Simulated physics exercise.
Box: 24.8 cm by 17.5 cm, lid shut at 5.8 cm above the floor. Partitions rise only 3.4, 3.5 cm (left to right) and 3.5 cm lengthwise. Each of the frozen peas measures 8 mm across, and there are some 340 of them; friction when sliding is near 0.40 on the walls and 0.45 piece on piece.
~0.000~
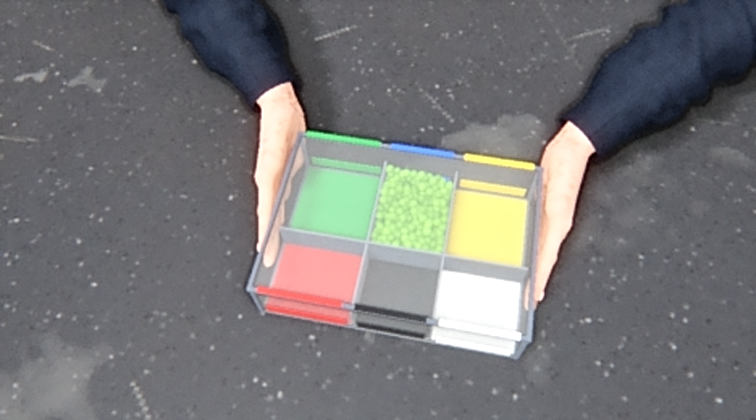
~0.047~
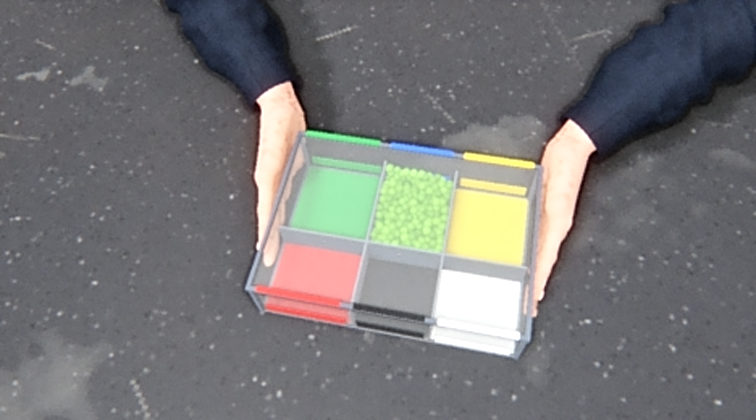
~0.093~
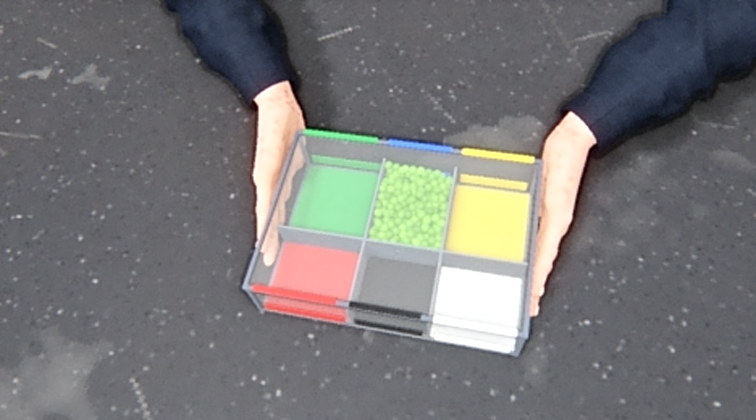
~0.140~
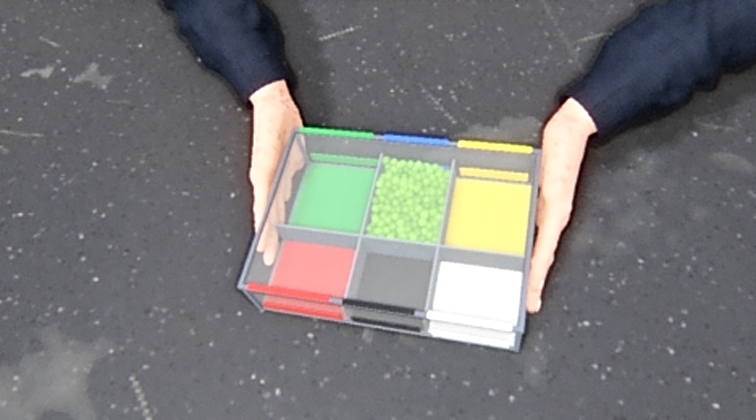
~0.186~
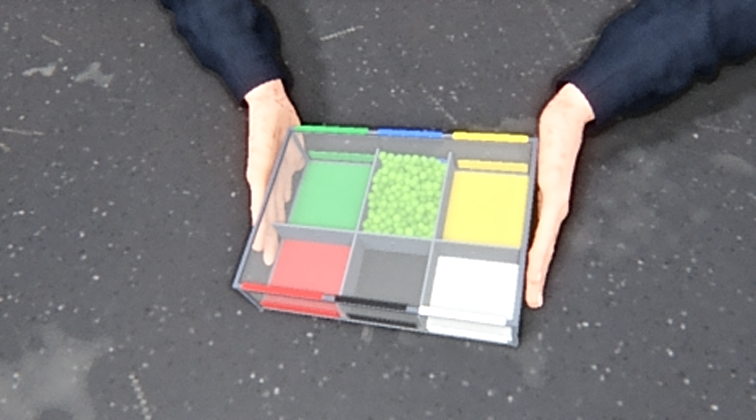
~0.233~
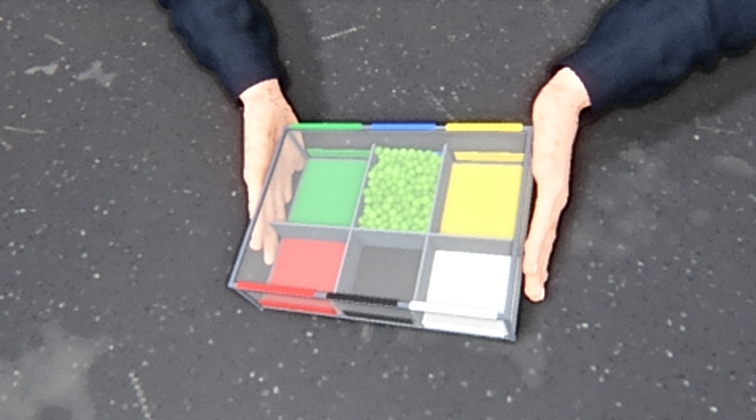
A clear box with six coloured compartments, one filled with small green balls, tilted slightly towards its front left corner as two hands in dark sleeves held its sides above a dark speckled floor.
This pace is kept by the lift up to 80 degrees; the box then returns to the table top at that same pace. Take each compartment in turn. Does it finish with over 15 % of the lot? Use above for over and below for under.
Verdicts: Red above, blue above, green above, yellow below, white below, black below.
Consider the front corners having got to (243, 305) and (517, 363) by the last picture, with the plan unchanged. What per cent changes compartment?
I'd say close to 60 in a hundred.
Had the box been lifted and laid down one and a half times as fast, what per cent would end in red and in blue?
The red compartment would end with 20 per cent and the blue compartment with 35 per cent.
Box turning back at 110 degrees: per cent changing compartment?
Near 100 in a hundred.
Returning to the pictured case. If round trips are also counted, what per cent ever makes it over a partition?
Close to 60 in a hundred.
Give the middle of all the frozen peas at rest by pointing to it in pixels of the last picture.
My guess is close to (330, 223).
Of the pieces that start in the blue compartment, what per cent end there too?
Something like 40 per cent.
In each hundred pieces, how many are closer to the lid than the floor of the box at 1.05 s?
Roughly 40 percent of the pieces.
After 1.05 s, tilt 80 degrees; red 5 %, blue 70 %, green 20 %.
After 1.60 s, tilt 35 degrees; red 20 %, blue 40 %, green 40 %.
Then, at 2.21 s, tilt 0 degrees; red 20 %, blue 40 %, green 40 %.
At rest (3.1 s), red 20 %, blue 40 %, green 40 %, yellow 0 %, white 0 %, black 0 %.
